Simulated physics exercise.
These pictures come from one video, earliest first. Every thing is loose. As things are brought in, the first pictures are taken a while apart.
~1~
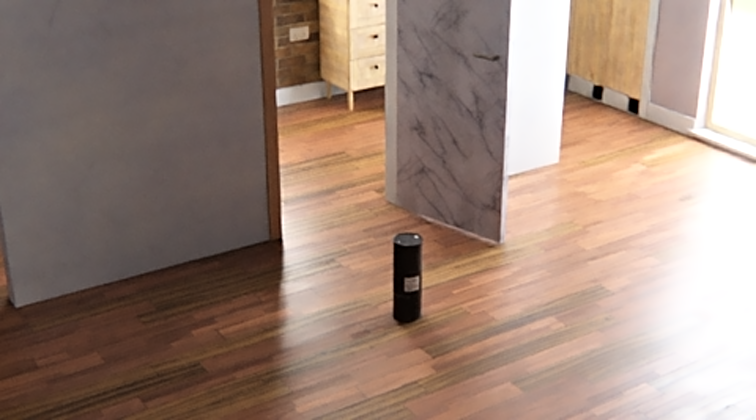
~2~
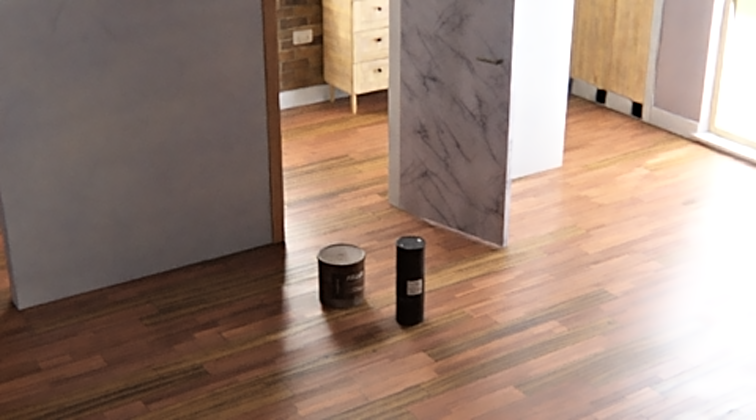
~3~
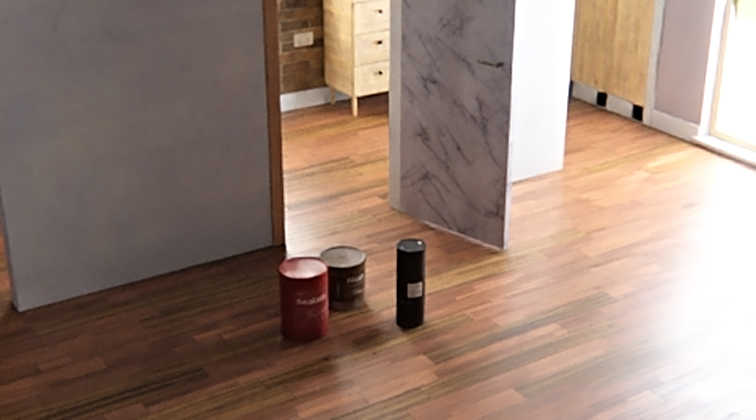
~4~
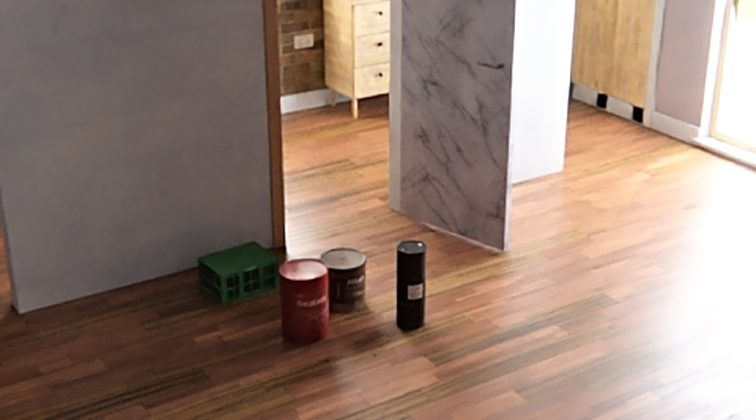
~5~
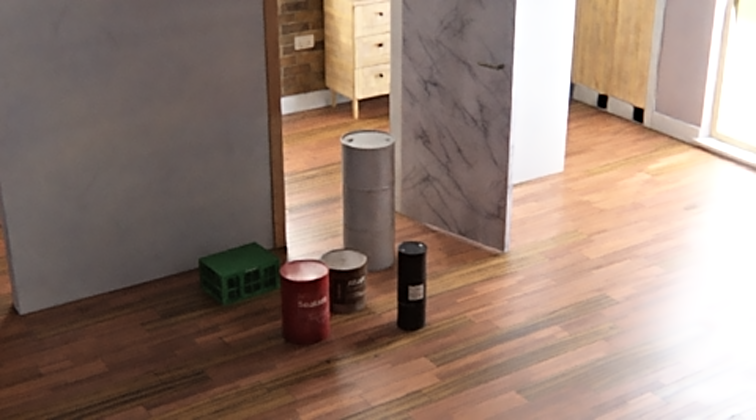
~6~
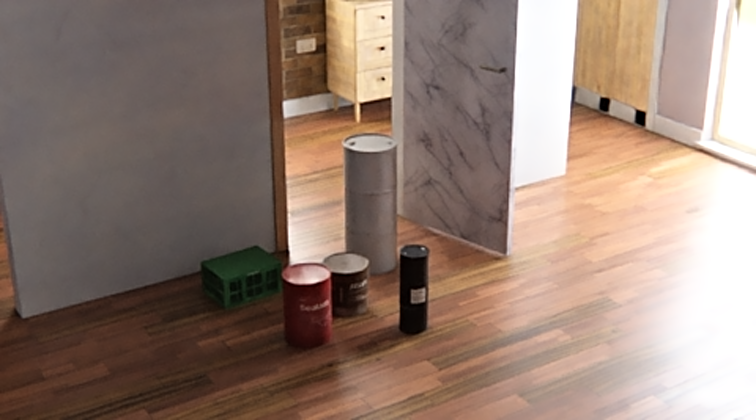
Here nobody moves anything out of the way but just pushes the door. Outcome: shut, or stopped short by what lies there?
Stopped short.
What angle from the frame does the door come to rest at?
Angle: About 55°.
Then, 0.50 s past the last view, open by 96°.
Then, 0.90 s past the last view, open by 82°.
Then, 1.20 s past the last view, open by 71°.
Then, 1.50 s past the last view, open by 60°.
Finally, open by 54°; all 5 still in place. Final places as the last picture's camera would see them, white drum near (370, 204).
